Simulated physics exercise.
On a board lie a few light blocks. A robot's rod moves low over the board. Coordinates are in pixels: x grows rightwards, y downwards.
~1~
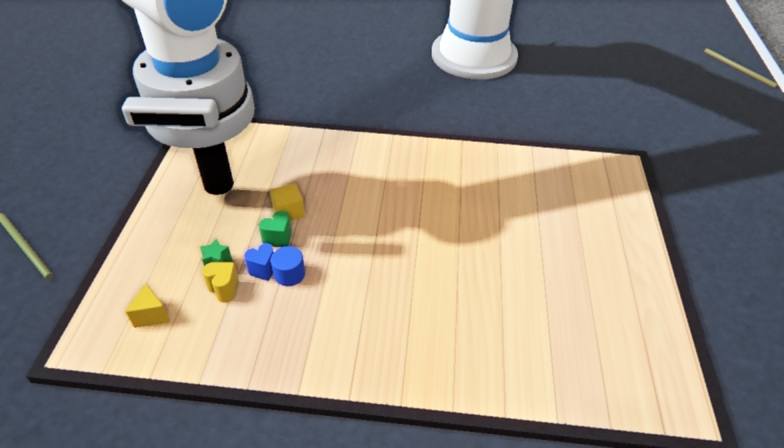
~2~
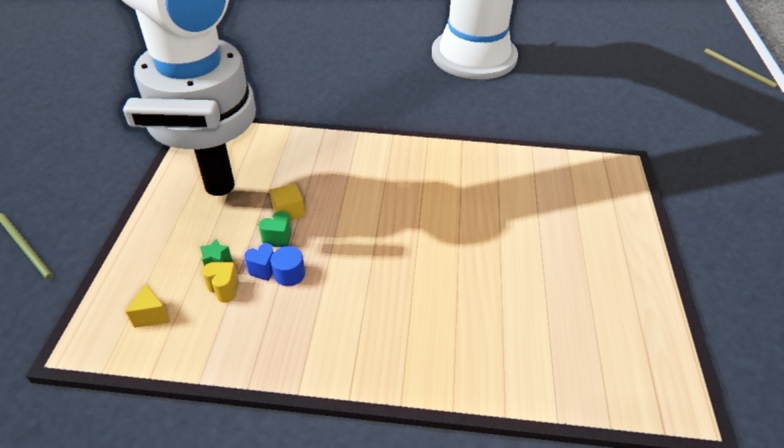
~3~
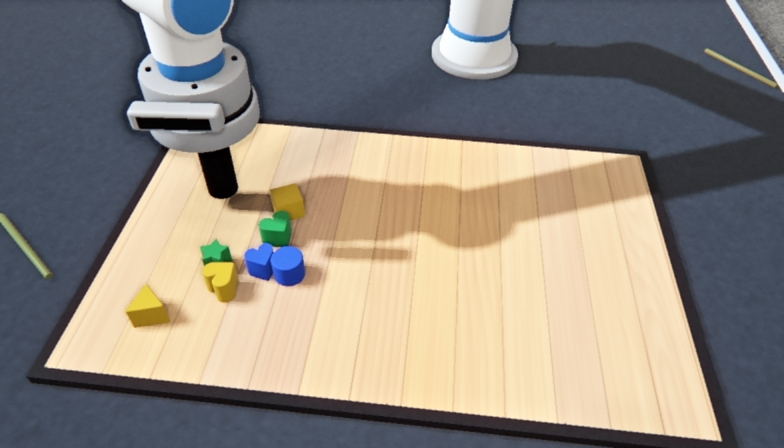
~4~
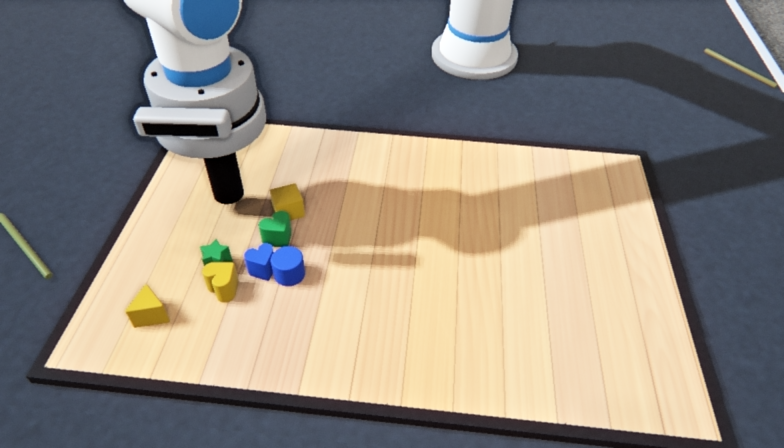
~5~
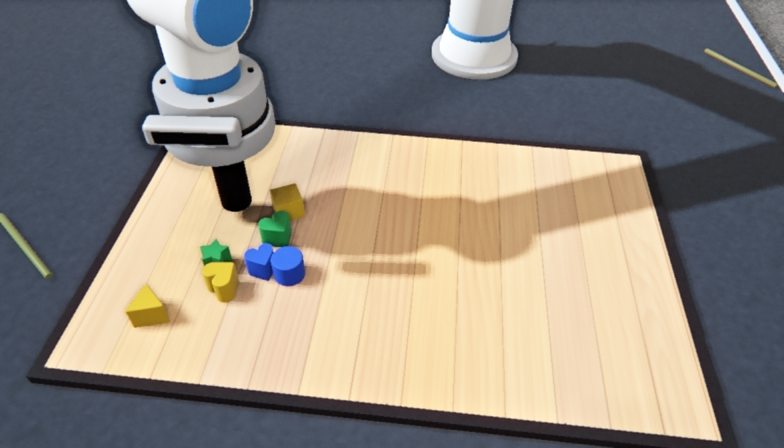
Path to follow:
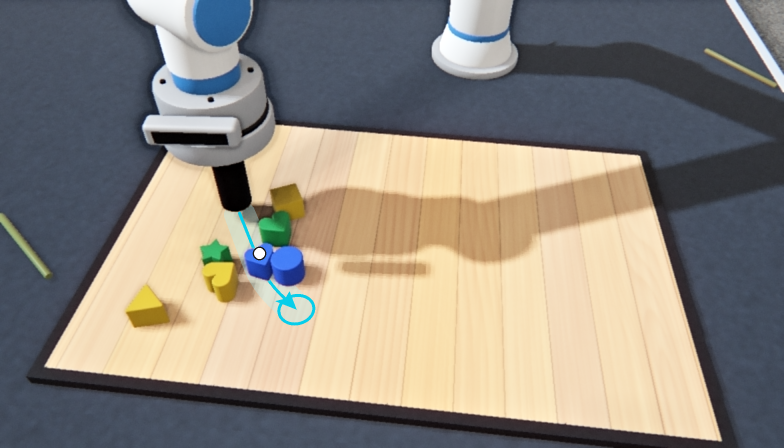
On a wooden board, a robot's rod moves slightly down and right near still blocks.
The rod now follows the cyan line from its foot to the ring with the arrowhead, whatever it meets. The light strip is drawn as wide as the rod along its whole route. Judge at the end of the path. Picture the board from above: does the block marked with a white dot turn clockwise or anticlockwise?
It makes a clockwise turn.
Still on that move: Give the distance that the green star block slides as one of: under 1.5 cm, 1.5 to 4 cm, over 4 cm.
Below 1.5 cm.
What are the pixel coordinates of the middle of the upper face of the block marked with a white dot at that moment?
It ends at (290, 316).
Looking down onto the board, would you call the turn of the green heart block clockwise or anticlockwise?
Answer: Against the clock.
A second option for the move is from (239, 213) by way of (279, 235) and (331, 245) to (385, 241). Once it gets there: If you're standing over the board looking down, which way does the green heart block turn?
Seen from overhead, it turns clockwise.
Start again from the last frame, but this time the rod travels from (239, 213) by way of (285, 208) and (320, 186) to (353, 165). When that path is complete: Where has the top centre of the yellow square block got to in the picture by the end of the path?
It is at (330, 187).
Drawn move, from (239, 213) over (252, 244) and (267, 278) to (296, 309); the dot is on the blue heart block.
On the path given first. One third of the way, rod at (250, 234); green heart block at (280, 224), turned 30° anticlockwise.
Two thirds of the way, rod at (265, 267); blue heart block at (270, 282); green heart block at (282, 226), turned 55° anticlockwise; blue circle at (297, 264).
At the end, rod at (295, 299); green star block still; blue heart block at (290, 316), turned 30° clockwise; green heart block at (282, 226), turned 55° anticlockwise; blue circle at (318, 271).
